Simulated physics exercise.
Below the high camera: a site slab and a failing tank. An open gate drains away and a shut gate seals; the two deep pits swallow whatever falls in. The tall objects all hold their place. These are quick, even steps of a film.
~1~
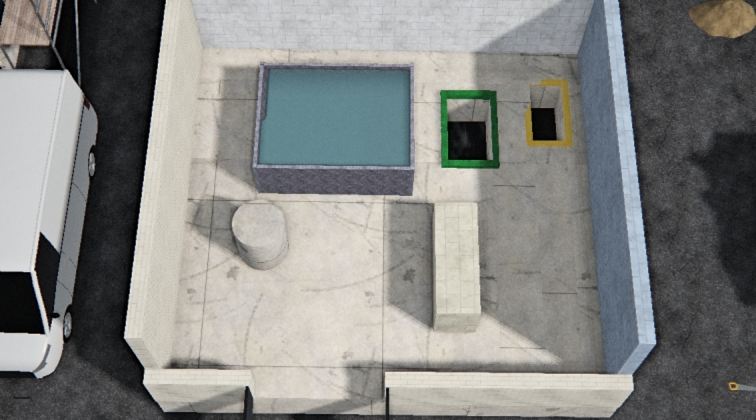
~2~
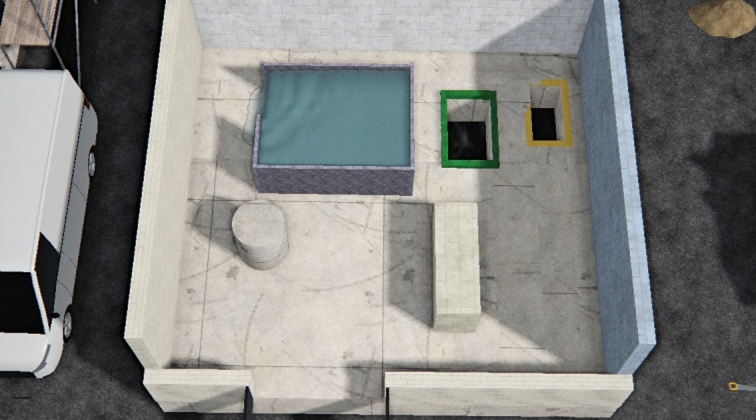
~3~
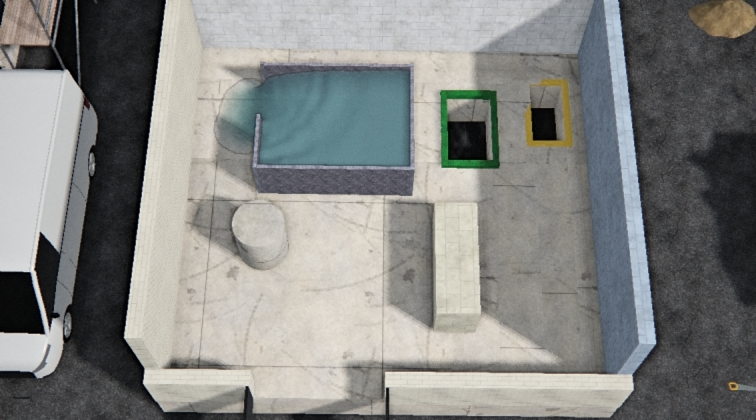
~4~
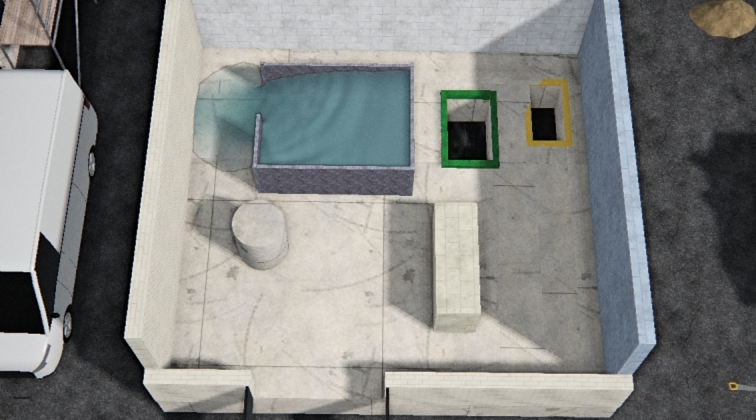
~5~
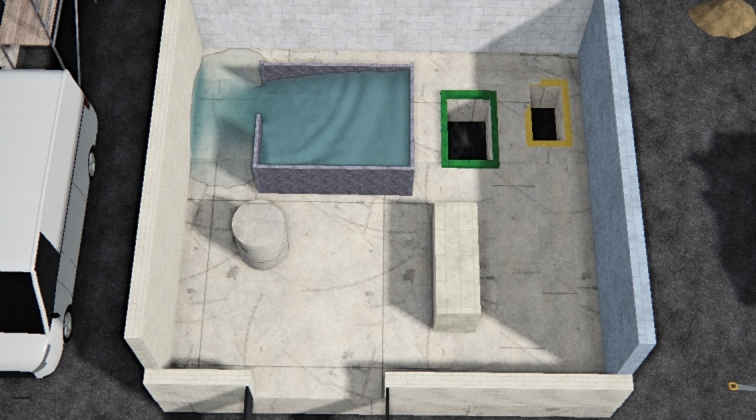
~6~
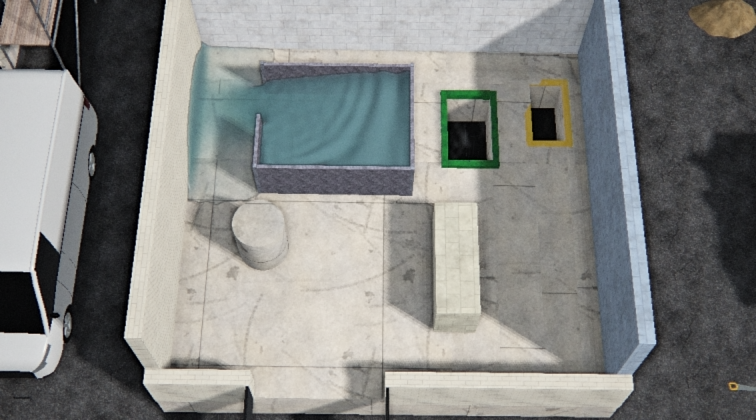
On a walled concrete site slab seen from above, water in a rectangular tank ripples, then pours out through a gap in its left side, reaches the left wall and spreads along it while the surrounding objects stay still.
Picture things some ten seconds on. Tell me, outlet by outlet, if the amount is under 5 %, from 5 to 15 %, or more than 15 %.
In order: The gate will receive a cut lying in the five-to-fifteen per cent band, the green pit will receive a cut falling short of five per cent, the yellow pit will receive a cut exceeding fifteen per cent.
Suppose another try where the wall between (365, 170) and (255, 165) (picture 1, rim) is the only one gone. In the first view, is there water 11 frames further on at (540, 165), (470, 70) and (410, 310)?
Result, in sequence: Untouched by the flood; untouched by the flood; inundated.
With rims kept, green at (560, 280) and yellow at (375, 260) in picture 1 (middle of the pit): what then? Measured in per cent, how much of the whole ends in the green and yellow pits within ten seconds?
Green has 8 parts of a hundred and yellow has 8.
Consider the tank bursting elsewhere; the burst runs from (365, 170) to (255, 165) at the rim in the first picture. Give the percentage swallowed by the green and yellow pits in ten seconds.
The green pit gets 0 per cent and the yellow pit 8 per cent.
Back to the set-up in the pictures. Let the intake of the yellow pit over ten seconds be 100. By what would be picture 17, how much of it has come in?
Approximately 0 per cent.
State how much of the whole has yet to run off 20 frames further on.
Close to 98 %.
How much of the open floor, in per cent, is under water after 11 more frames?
Roughly 35 percent, I'd say.
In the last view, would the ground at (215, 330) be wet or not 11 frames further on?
That place: Swamped.
A moment on, water covers 15 % of the floor; the gate 0 %, the green pit 0 %, the yellow pit 0 %.
Next, water covers 35 % of the floor; the gate 0 %, the green pit 0 %, the yellow pit 0 %.
Then, water covers 50 % of the floor; the gate 1 %, the green pit 0 %, the yellow pit 1 %.
Later, water covers 85 % of the floor; the gate 4 %, the green pit 0 %, the yellow pit 9 %.
In the end, water covers 95 % of the floor; the gate 8 %, the green pit 1 %, the yellow pit 21 %.
